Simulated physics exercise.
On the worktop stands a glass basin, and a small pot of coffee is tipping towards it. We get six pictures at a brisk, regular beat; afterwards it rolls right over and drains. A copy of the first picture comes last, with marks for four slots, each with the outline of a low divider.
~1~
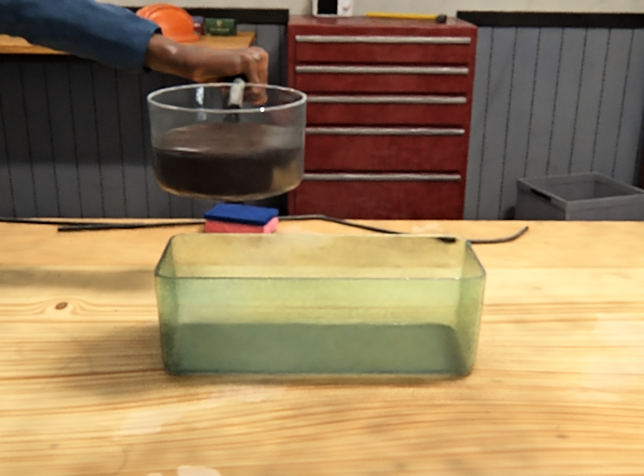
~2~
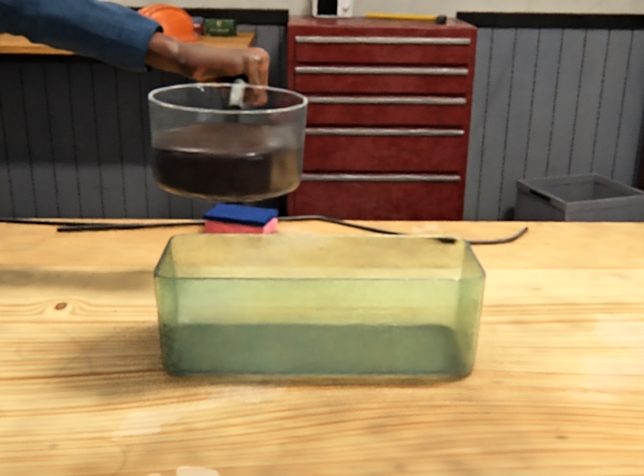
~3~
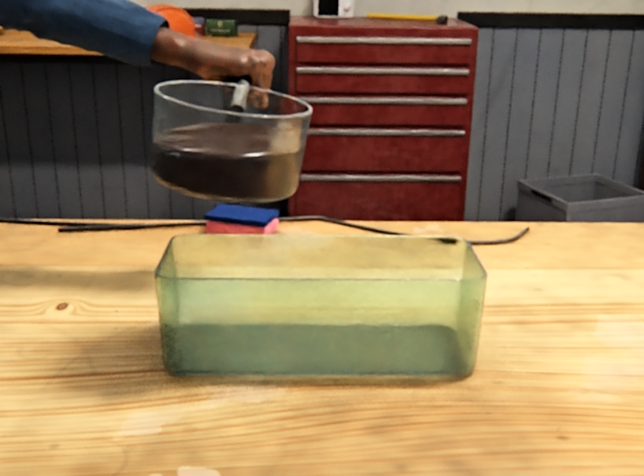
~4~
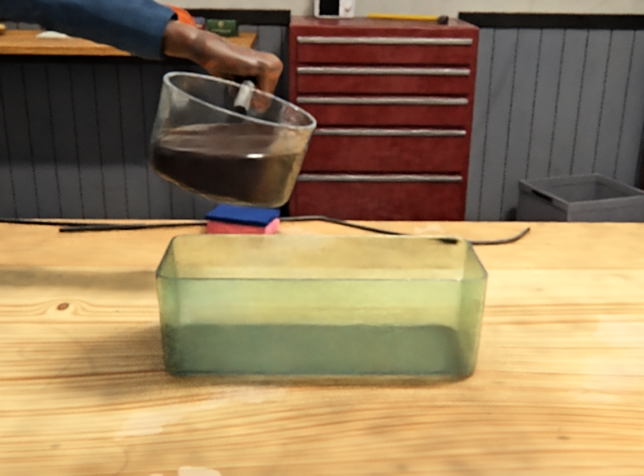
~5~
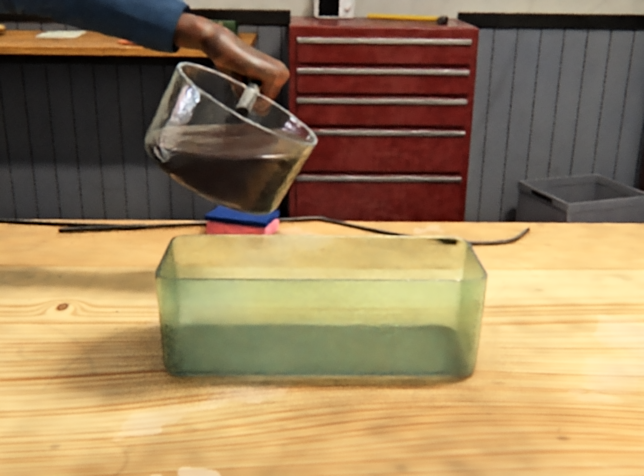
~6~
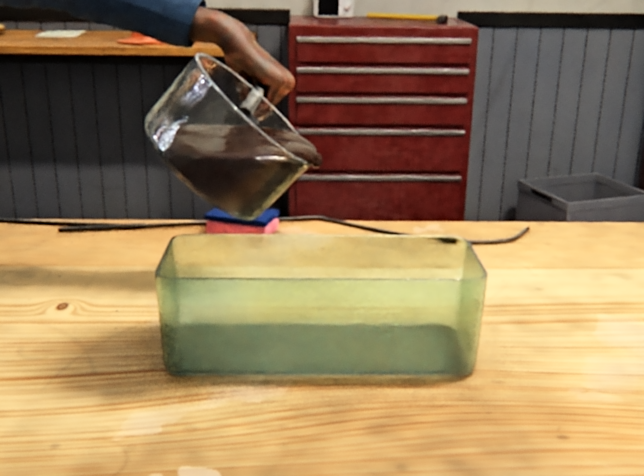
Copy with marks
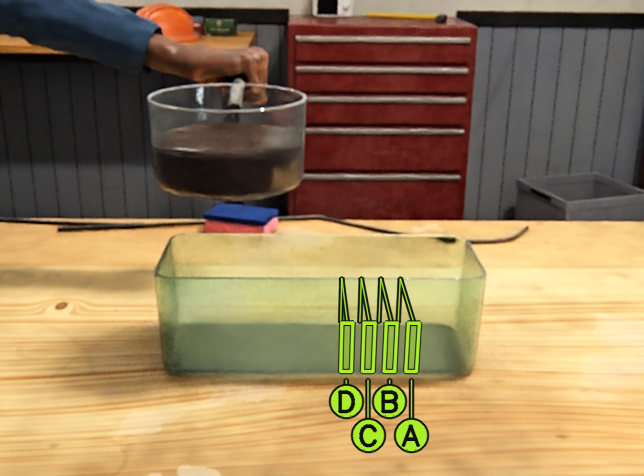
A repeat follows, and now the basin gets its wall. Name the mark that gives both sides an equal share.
D is best.
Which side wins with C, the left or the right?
The left one.
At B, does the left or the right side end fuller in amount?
The left one.
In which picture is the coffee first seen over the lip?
Picture 6.
In lime, A at (411, 379); B at (389, 379); C at (368, 379); D at (346, 379).
For position A, about 96 % ends left of the wall and 4 % right of it.
For position B, about 97 % ends left of the wall and 1 % right of it.
For position C, about 81 % ends left of the wall and 18 % right of it.
For position D, about 53 % ends left of the wall and 46 % right of it.
